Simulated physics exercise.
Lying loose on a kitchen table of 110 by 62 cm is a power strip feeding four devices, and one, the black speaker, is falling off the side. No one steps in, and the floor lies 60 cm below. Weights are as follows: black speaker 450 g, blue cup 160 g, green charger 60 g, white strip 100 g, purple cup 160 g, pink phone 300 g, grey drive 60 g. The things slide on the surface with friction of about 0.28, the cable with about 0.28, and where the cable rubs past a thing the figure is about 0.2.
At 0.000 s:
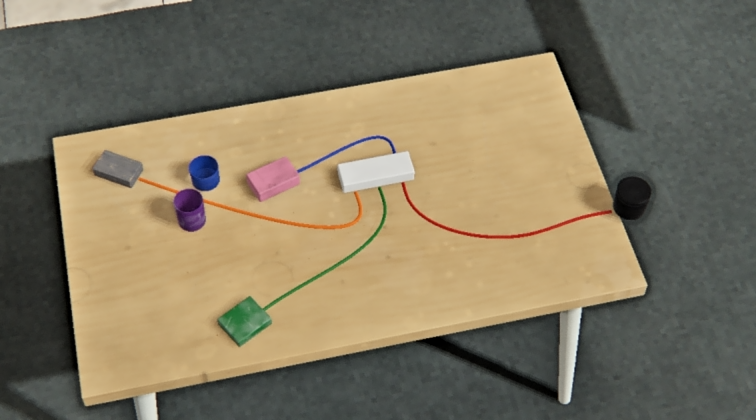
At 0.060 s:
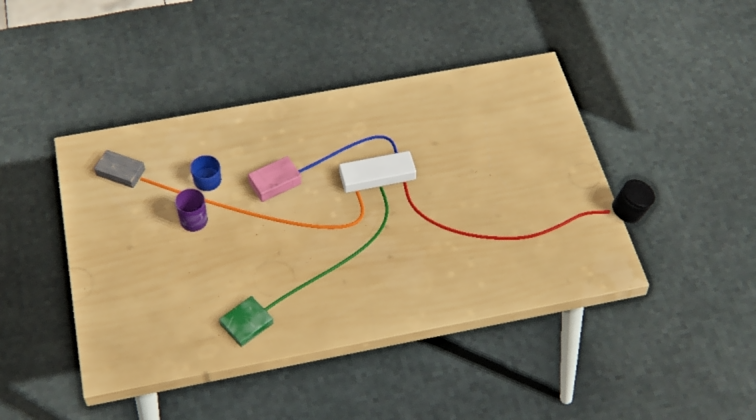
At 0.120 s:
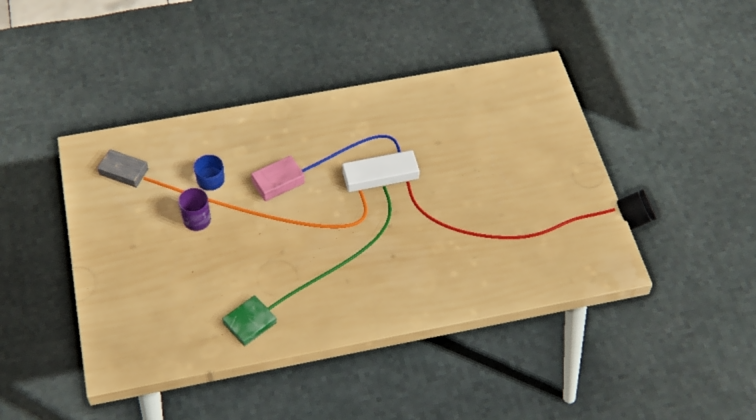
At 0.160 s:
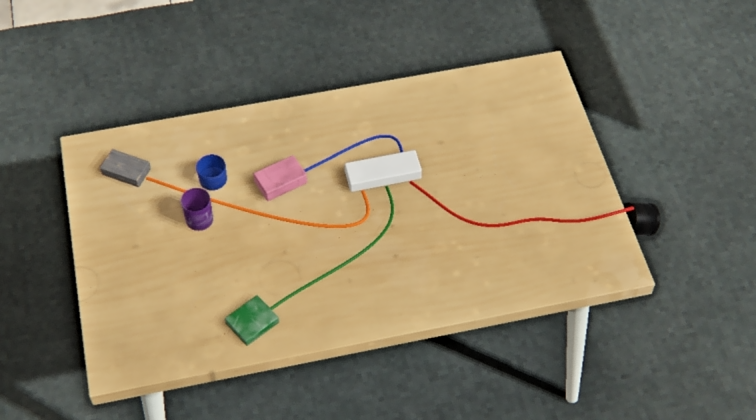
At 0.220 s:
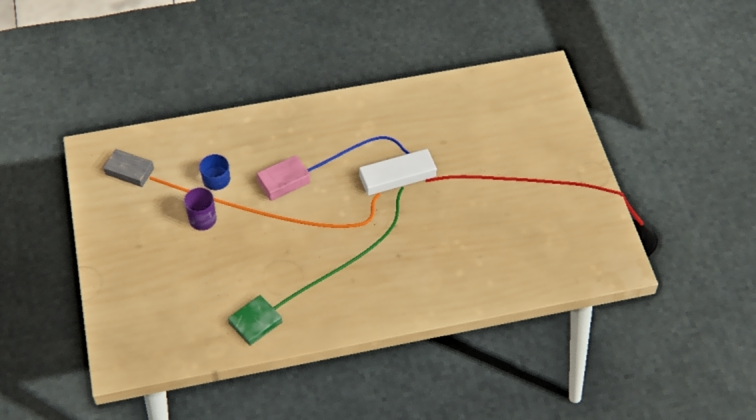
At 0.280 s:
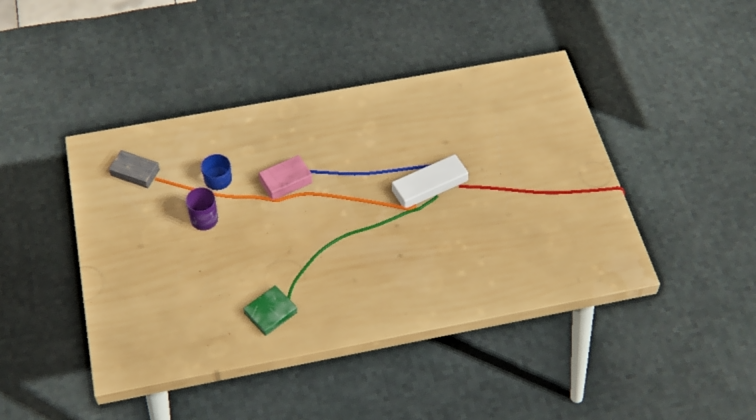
A table holds cabled objects as a black one drops off the right edge, dragging the white strip right.
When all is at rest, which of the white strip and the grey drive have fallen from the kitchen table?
Result - white strip: Gone over the side, grey drive: Safe on top.
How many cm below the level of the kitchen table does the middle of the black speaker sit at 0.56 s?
Measured: Near 40 cm.
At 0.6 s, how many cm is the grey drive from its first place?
It has shifted some 22 centimetres from where it began.
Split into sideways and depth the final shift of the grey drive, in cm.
About 79 cm to the right side and about 26 cm toward the front - that is the final shift.
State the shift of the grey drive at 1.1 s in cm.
Measured shift: Approx. 68 cm.
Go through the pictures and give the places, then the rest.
White strip (376, 168); grey drive (117, 165); red cable runs through (444, 228) (491, 237) (538, 232) (581, 218), in the first frame.
Black speaker (636, 193); red cable runs through (492, 238) (579, 216), in the second frame.
Black speaker (637, 210); red cable runs through (495, 237) (584, 217), in the third frame.
Black speaker (639, 219); red cable runs through (512, 223) (606, 216), in the fourth frame.
White strip (398, 168); black speaker (637, 239); red cable runs through (449, 177) (543, 181), in the fifth frame.
White strip (430, 177); grey drive (133, 165); red cable runs through (482, 187) (530, 192) (579, 192) (623, 192), in the sixth frame.
By 0.6 s, the strip's end of the red cable at (555, 201); white strip 29 cm off its start, grey drive 22 cm off its start, green charger 24 cm off its start.
By 0.8 s, the strip has left the top; grey drive 48 cm off its start, white strip on its side, 47 cm off its start, green charger 47 cm off its start.
By 1.1 s, the strip has left the top; grey drive 68 cm off its start at (460, 215), white strip over the edge, green charger 65 cm off its start at (563, 206).
By 1.4 s, the strip has left the top; grey drive 83 cm off its start, white strip over the edge, green charger 69 cm off its start.
By 2.6 s, the strip has left the top; grey drive 83 cm off its start at (537, 196), white strip over the edge, green charger 70 cm off its start at (585, 206), pink phone 50 cm off its start at (530, 152).
